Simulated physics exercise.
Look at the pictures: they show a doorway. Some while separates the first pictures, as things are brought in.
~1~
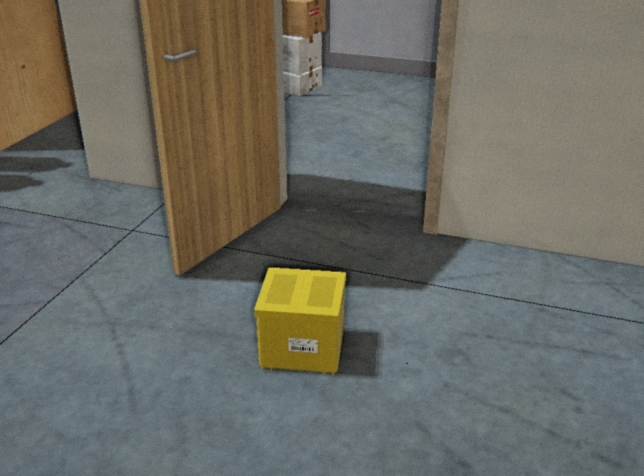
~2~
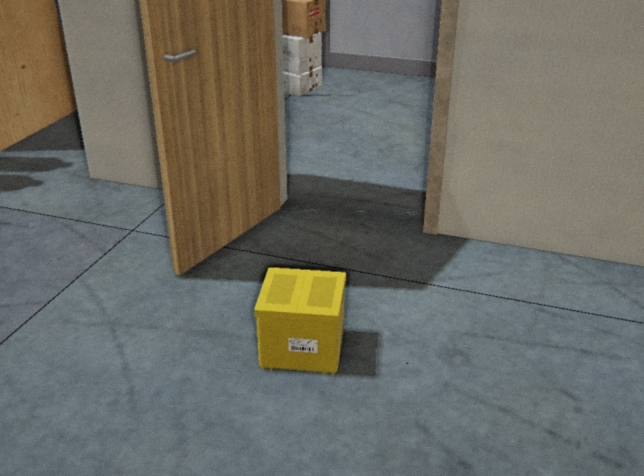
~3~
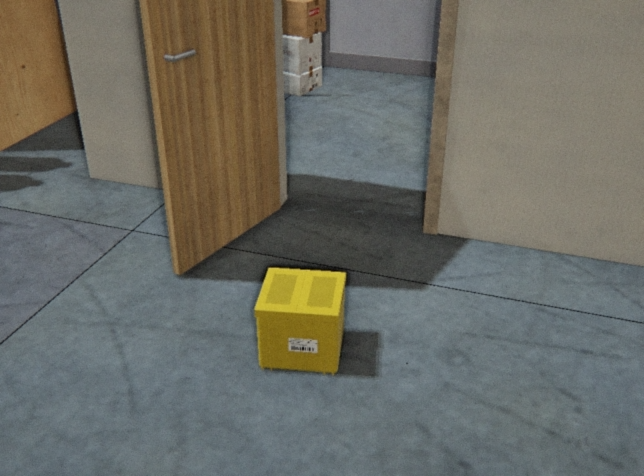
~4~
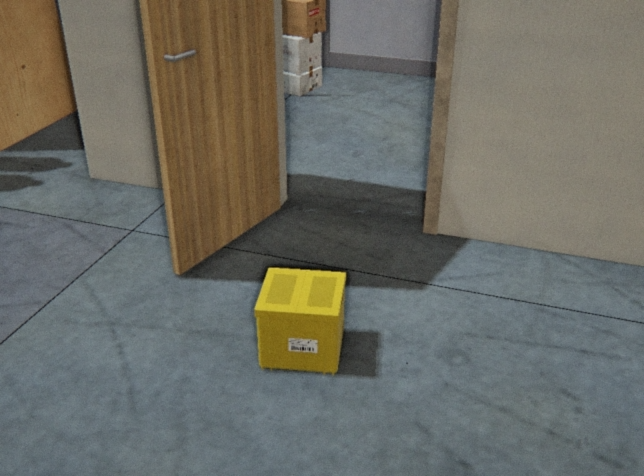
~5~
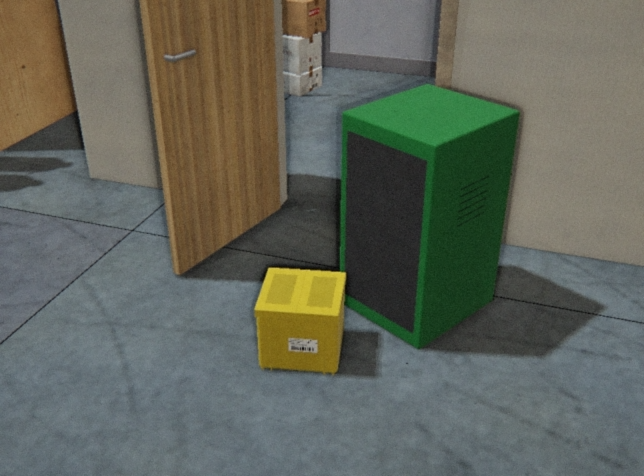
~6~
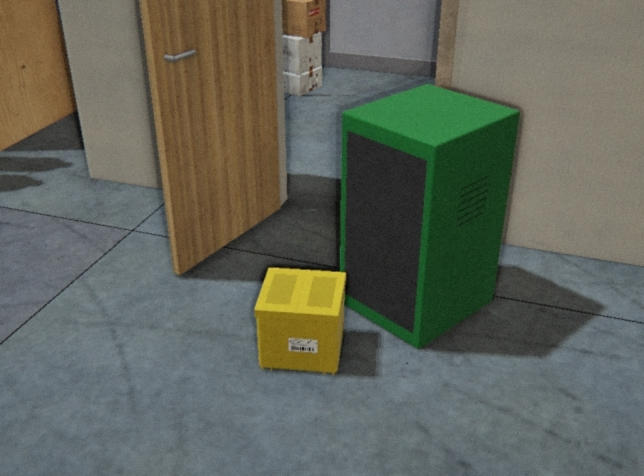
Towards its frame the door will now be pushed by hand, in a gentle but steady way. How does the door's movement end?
The door ends up closed.
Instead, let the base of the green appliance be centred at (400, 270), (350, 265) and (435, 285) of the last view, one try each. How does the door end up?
Well, the first time the door halts partway, the second time it halts partway, and the third time it completes its swing.
Then, 0.70 s later than the last frame, open by 89°.
Then, 1.30 s later than the last frame, open by 59°.
Then, 1.70 s later than the last frame, open by 35°.
Then, 2.10 s later than the last frame, open by 11°.
When it is over, open by 0°; both as before. End places, in pixels of the last picture, green appliance near (423, 214).
